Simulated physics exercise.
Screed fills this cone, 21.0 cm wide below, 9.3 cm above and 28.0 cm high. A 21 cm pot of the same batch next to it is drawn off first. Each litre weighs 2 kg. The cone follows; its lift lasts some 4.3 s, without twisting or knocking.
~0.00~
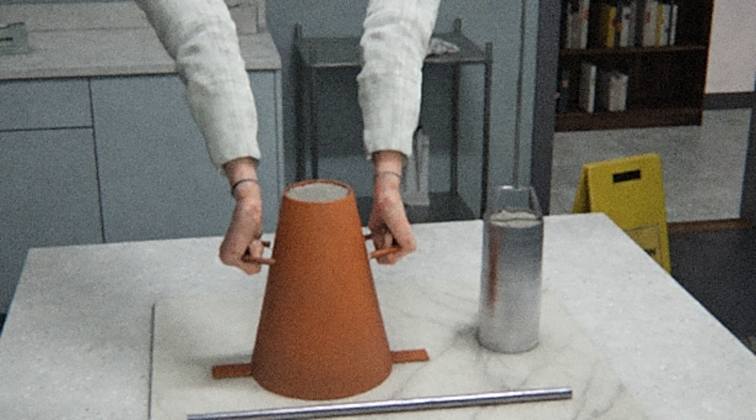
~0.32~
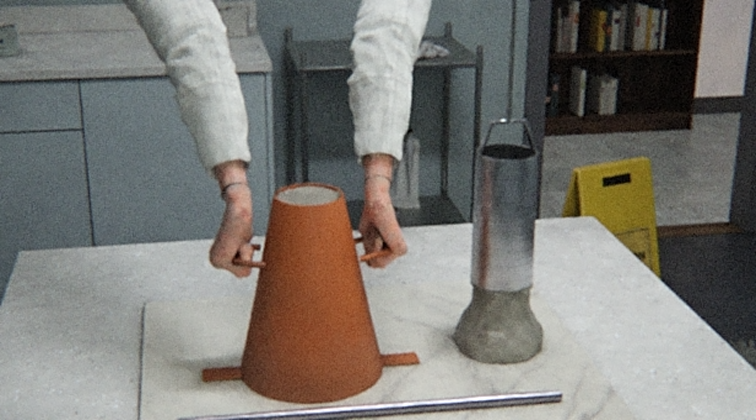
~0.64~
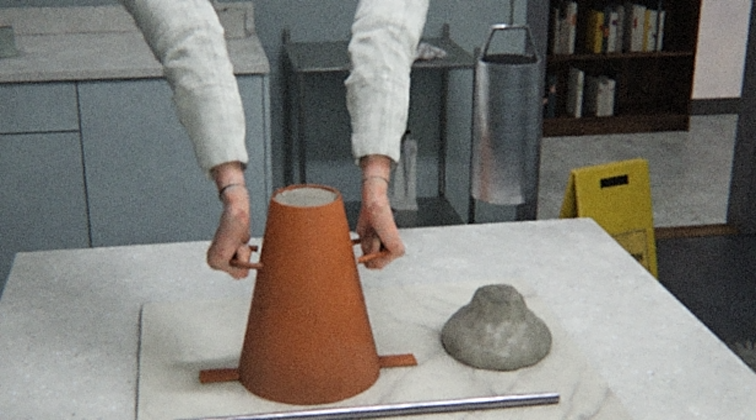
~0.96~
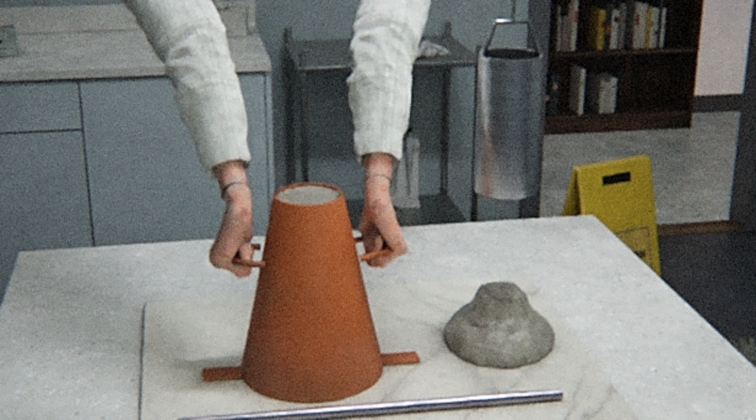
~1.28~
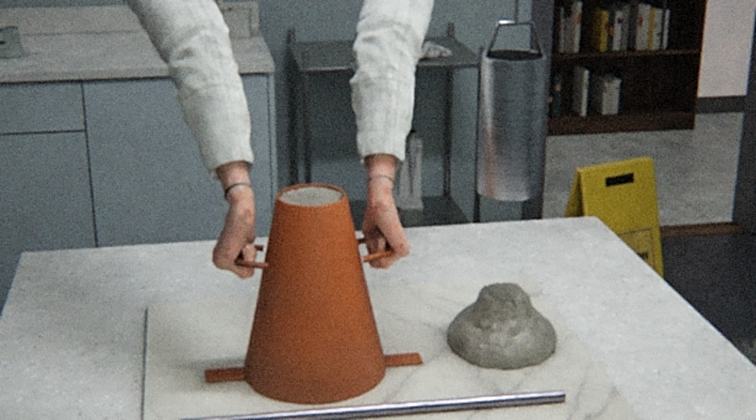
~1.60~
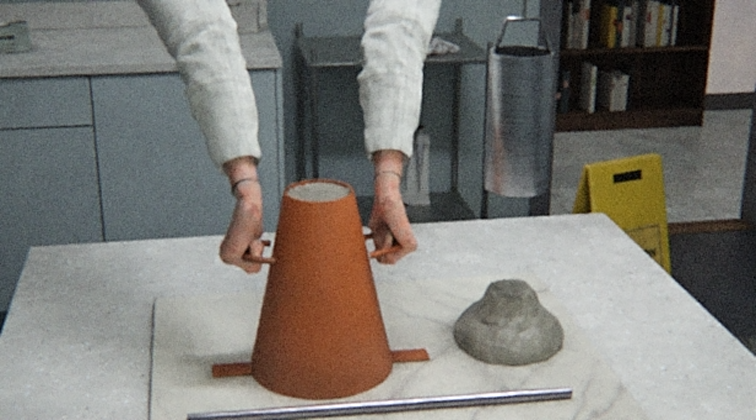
Hands gripping an orange cone's handles on a pale table while a metal pot rises, leaving a slumped grey heap at right.
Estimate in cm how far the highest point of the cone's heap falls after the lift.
I would say close to 14 cm.
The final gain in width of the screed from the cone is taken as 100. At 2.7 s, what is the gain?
I'd put it at about 80 in a hundred.
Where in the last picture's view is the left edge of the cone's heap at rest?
It sits close to (216, 369) in the last picture.
After 2.7 s, the cone is up 6.8 cm; the screed has come down 12 cm to 16 cm and is 30 cm wide.
After 3.7 s, the cone is up 17 cm; the screed has come down 14 cm to 14 cm and is 32 cm wide.
After 4.8 s, the cone is up 28 cm; the screed has come down 14 cm to 14 cm and is 32 cm wide.
After 6.1 s, the cone is clear; the screed has come down 14 cm to 14 cm and is 32 cm wide.
After 6.6 s, at rest, the cone is clear; the screed has come down 14 cm to 14 cm and is 32 cm wide.
